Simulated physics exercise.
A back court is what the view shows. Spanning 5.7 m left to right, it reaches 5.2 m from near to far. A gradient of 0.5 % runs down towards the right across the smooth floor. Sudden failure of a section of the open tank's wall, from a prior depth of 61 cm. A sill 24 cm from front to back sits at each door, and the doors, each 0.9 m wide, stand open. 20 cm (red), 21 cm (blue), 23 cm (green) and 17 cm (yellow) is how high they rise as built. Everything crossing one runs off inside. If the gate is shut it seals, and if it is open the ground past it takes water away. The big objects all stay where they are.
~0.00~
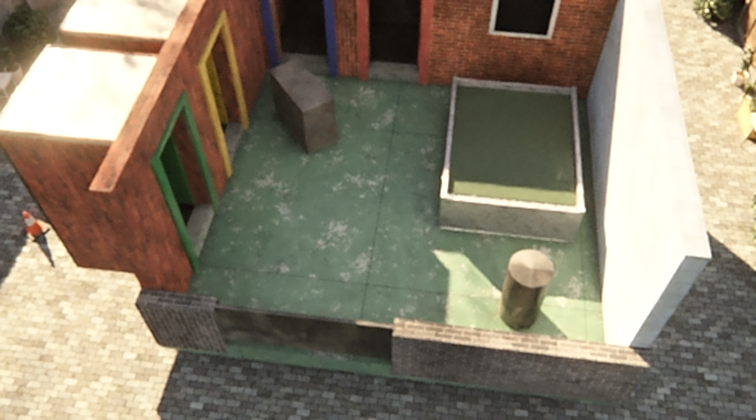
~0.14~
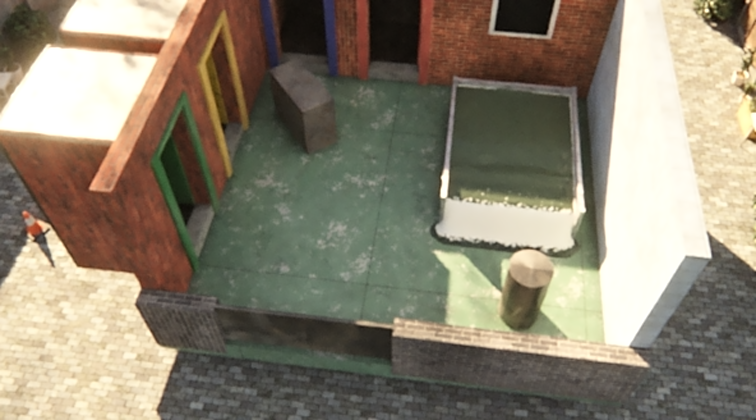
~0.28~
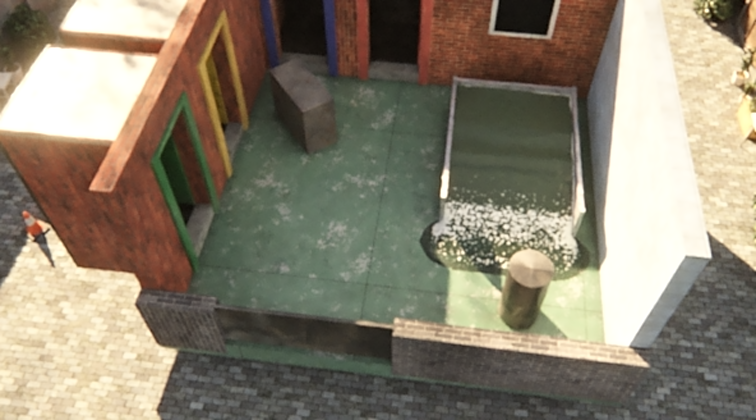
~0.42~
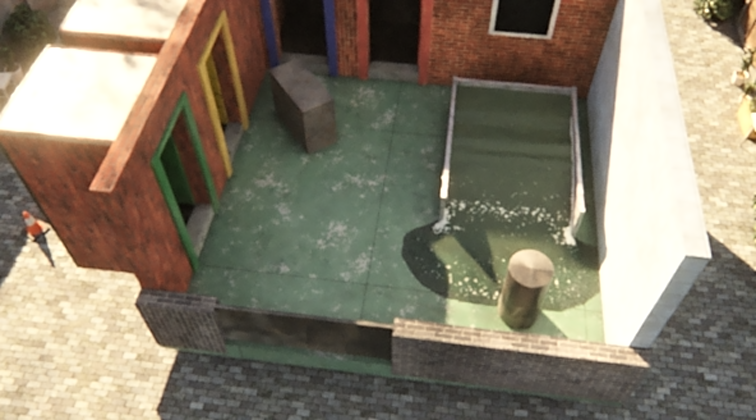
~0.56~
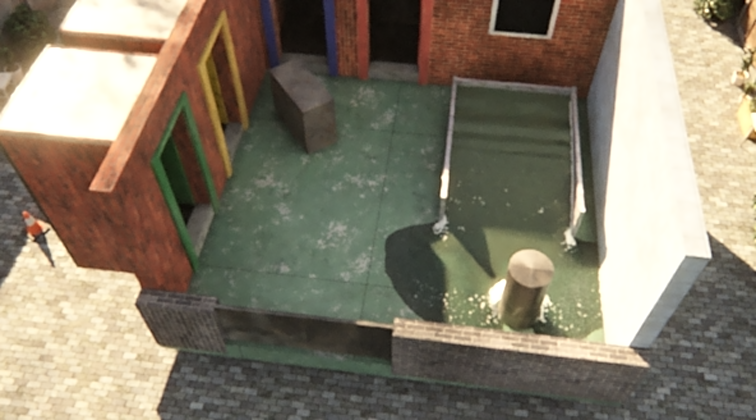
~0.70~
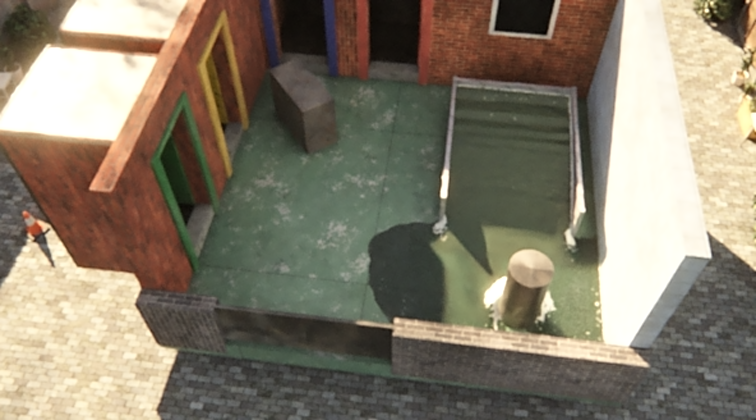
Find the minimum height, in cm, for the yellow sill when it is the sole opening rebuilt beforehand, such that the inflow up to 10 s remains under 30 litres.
The minimum height is about 13 cm.
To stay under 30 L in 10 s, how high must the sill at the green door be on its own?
At green, about 19 cm.
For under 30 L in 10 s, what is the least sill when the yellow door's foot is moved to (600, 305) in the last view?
It needs roughly 29 cm.
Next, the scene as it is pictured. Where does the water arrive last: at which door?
The answer is the red door.
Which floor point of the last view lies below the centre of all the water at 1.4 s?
The water's centre is at about (503, 215).
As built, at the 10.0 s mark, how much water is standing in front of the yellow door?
Roughly 8.0 cm deep.
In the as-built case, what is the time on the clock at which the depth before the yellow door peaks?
At roughly 6.5 s.
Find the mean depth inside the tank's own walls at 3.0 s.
Average depth: Approx. 17 cm.
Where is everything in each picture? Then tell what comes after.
The first frame shows still water, 61 cm deep, in the open tank at (513, 143); the yellow door at (226, 104) is dry.
In the second frame, the front is at (442, 238), 0.2 m from the gap at (507, 224); 0.4 m2 of floor is wet, 61 cm left at the back.
In the third frame, the front is at (448, 263), 0.7 m from the gap at (507, 225); 1.3 m2 of floor is wet, 61 cm left at the back.
In the fourth frame, water pours out at (506, 225) and has run 1.1 m, to (446, 291); about 9 cm deep outside, 61 cm at the back.
In the fifth frame, water pours out at (506, 226) and has run 1.7 m, to a hidden place; about 8 cm deep outside, 61 cm at the back.
In the sixth frame, water pours out at (506, 226) and has run 2.1 m, to a hidden place; about 7 cm deep outside, 57 cm at the back; 3.2 m in a straight line remain to the yellow door at (226, 104).
After 1.4 s water covers 30 % of the floor, deepest (44 cm) near (600, 375); it has not reached the yellow door.
After 3.0 s water covers 45 % of the floor, deepest (36 cm) near (586, 373); it has not reached the yellow door.
After 10.0 s water covers 95 % of the floor, deepest (18 cm) near (560, 102); 8 cm at the yellow door, 12 litres in over its 17 cm sill.
At the yellow door as built, the water arrived by 3.4 s and peaked near 21 cm at 6.6 s.
With a sill of 12 cm, 37 litres would have come in within the 10 s; with 14 cm, 24 litres. So under 30 litres takes about 13 cm.
